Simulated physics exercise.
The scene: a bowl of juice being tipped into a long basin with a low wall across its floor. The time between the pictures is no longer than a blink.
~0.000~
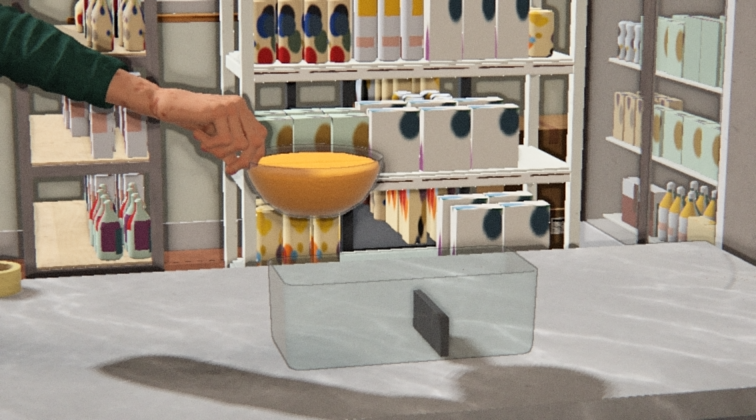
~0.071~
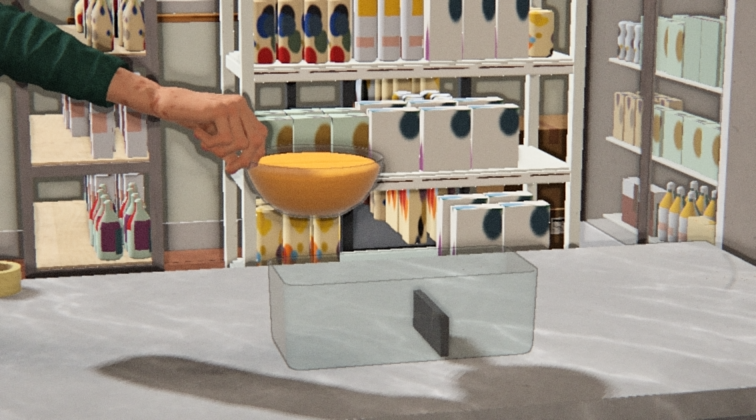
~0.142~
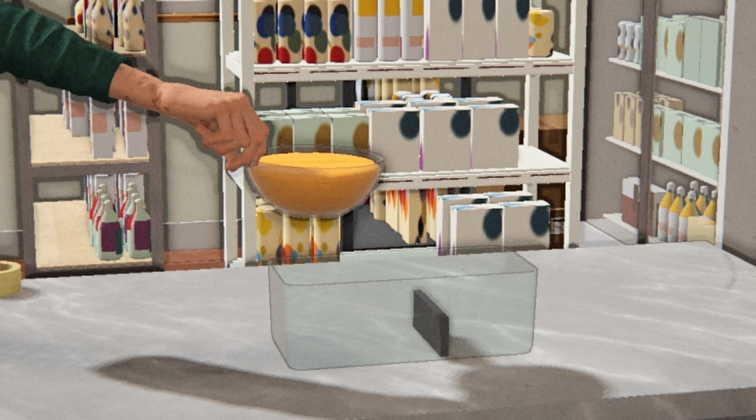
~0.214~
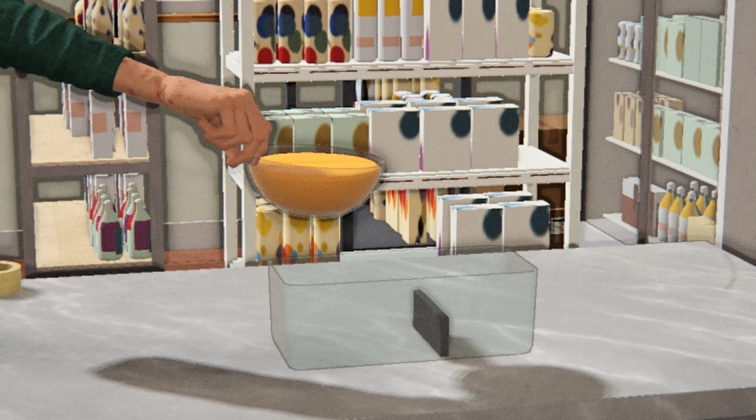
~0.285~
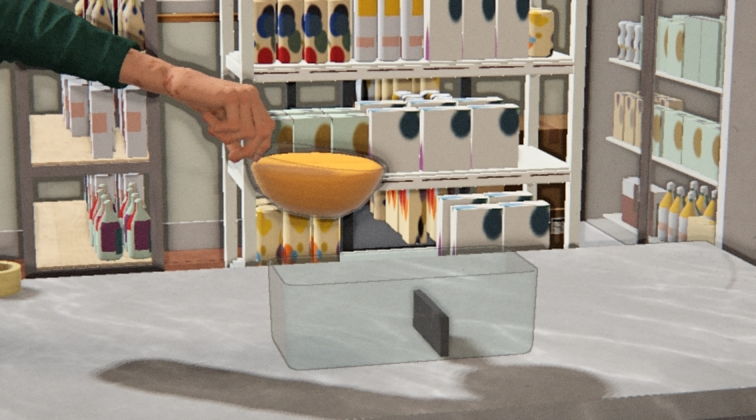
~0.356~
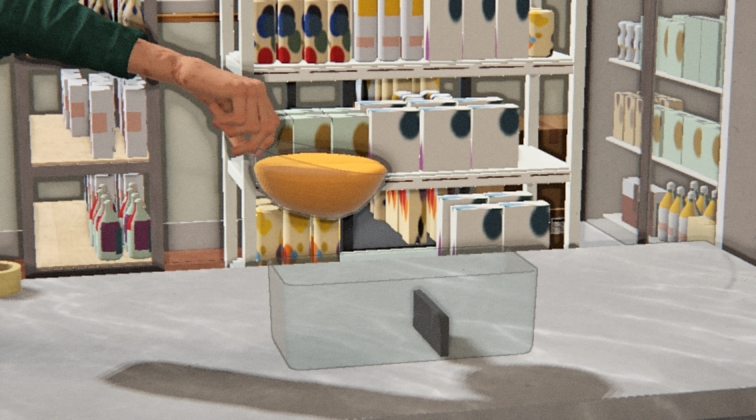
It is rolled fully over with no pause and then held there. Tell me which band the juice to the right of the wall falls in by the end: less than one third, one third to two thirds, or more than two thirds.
The share right of the wall does reach a third but does not go past two thirds.
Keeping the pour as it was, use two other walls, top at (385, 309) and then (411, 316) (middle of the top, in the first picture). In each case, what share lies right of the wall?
My guess is some 90 percent the first time and some 65 percent the second.
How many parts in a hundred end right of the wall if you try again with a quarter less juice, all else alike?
25 %.
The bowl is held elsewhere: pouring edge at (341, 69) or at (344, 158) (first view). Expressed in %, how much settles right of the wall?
About 15 per cent, then about 5 per cent.
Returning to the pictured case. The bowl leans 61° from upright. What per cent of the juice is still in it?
Roughly 35 percent.
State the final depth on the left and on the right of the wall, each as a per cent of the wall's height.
Left part: 40 per cent, right part: 50 per cent.
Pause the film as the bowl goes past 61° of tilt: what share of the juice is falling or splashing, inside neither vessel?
25 %.
A moment on, the bowl is tipped part way and 33 per cent is still to pour, 14 is left of the wall and 25 right of it.
Next, the bowl is tipped on its side and 1 per cent is still to pour, 54 is left of the wall and 43 right of it.
Then the bowl is tipped right over and 0 per cent is still to pour, 56 is left of the wall and 43 right of it.
Later the bowl is tipped right over and 0 per cent is still to pour, 56 is left of the wall and 43 right of it.
At rest 56 per cent lies left of the wall, 43 right of it and 1 outside.
